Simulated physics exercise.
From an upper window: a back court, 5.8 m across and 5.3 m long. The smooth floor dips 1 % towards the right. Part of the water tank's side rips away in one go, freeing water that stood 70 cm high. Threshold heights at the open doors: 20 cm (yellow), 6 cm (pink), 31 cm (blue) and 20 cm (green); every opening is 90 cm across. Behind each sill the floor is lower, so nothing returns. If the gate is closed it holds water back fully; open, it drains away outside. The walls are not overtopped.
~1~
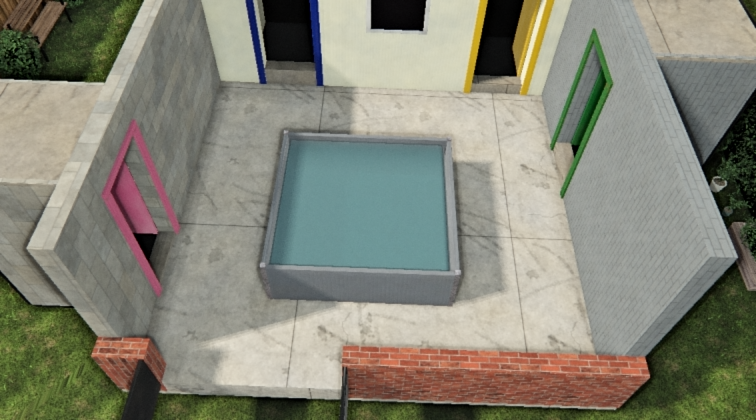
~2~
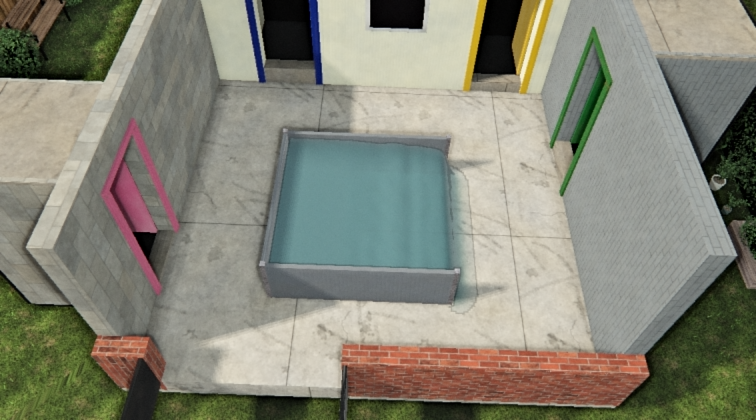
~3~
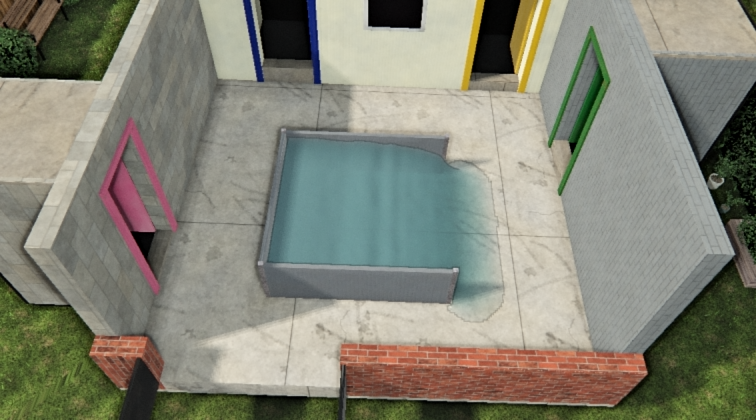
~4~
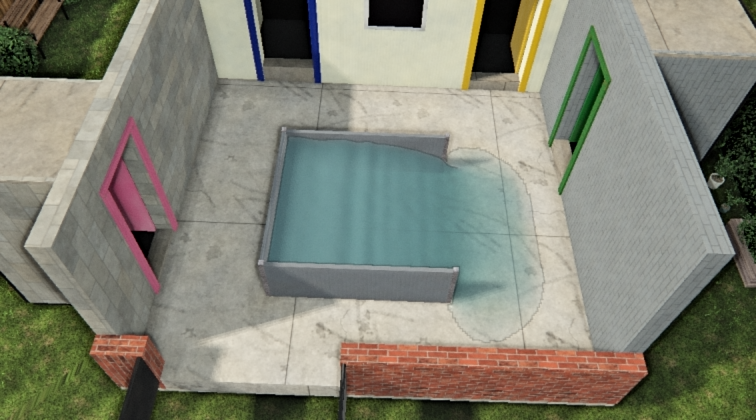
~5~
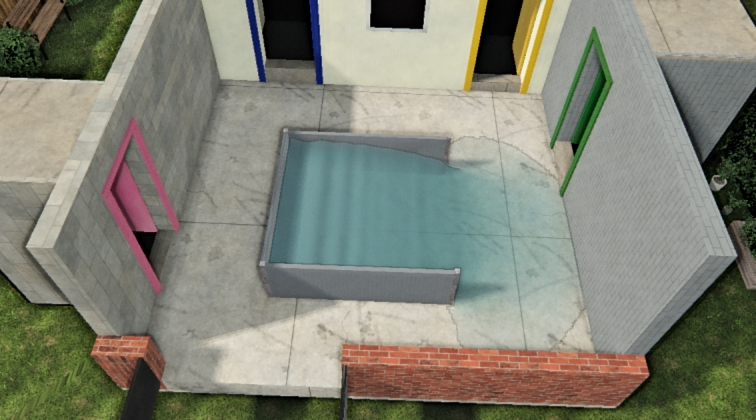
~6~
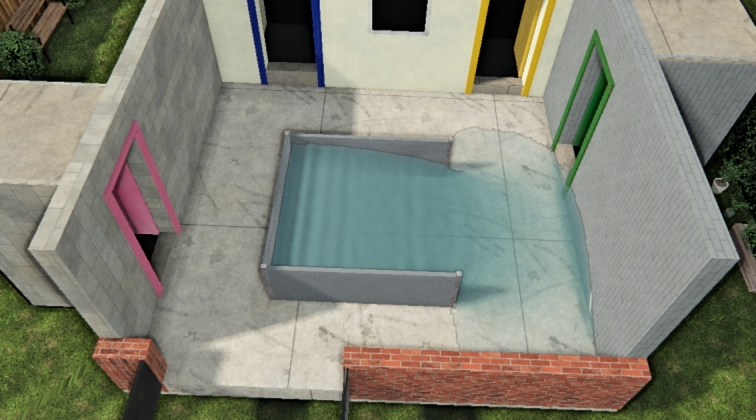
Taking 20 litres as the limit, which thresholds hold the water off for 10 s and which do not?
The water let in: At the yellow door it passes the limit; at the pink door it goes over the limit; at the blue door it stays under the limit; at the green door it goes over the limit.
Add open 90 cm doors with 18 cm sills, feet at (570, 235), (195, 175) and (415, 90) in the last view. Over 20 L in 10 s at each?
In that order: Above, under, under.
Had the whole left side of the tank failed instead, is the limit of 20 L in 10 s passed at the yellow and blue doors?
Against that limit: Yellow below, blue below.
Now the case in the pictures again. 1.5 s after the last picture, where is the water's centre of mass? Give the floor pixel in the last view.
At about (465, 236).
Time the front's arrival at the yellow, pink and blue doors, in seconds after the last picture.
Yellow 1.0 s, pink 2.8 s, blue 2.4 s.
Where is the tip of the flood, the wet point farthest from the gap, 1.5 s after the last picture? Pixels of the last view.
At about (535, 98).
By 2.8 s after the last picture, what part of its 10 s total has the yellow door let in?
Some 70 per cent by then.
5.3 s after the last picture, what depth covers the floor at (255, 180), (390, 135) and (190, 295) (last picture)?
In that order: 11, 6 and 12 cm.
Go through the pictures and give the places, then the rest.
In the first picture, the water tank at (364, 201) is whole and still, 70 cm deep.
In the second picture, the front is at (455, 308), 1.2 m from the gap at (446, 221); 0.6 m2 of floor is under water; 70 cm left at the back of the water tank.
In the third picture, water pours out at (444, 223) and has run 1.4 m, to (477, 316); typically 13 cm deep outside, 70 cm at the water tank's back.
In the fourth picture, the front is at (481, 153), 1.7 m from the gap at (444, 223); 3.5 m2 of floor is under water; 70 cm left at the back of the water tank.
In the fifth picture, water pours out at (445, 225) and has run 2.1 m, to (557, 333); typically 9 cm deep outside, 65 cm at the water tank's back.
In the sixth picture, water pours out at (447, 228) and has run 2.5 m, to (593, 350); typically 10 cm deep outside, 58 cm at the water tank's back.
Then, 0.7 s after the last picture water covers 30 % of the floor and is deepest (53 cm) near (564, 249); yellow door not reached, pink door not reached, blue door not reached, green door 35 cm at the sill, 22 L in.
Then, 1.5 s after the last picture water covers 40 % of the floor and is deepest (55 cm) near (590, 382); yellow door 30 cm at the sill, 7 L in, pink door not reached, blue door not reached, green door 35 cm at the sill, 82 L in.
Then, 2.8 s after the last picture water covers 75 % of the floor and is deepest (34 cm) near (535, 98); yellow door 32 cm at the sill, 94 L in, pink door 4 cm at the sill, 0 L in, blue door 3 cm at the sill, 0 L in, green door 23 cm at the sill, 128 L in.
Then, 5.3 s after the last picture water covers 95 % of the floor and is deepest (22 cm) near (277, 179); yellow door 18 cm at the sill, 138 L in, pink door 9 cm at the sill, 32 L in, blue door 5 cm at the sill, 0 L in, green door 17 cm at the sill, 132 L in.
Then, 9.3 s after the last picture water covers 95 % of the floor and is deepest (14 cm) near (347, 165); yellow door 9 cm at the sill, 138 L in, pink door 10 cm at the sill, 56 L in, blue door 12 cm at the sill, 0 L in, green door 10 cm at the sill, 132 L in.
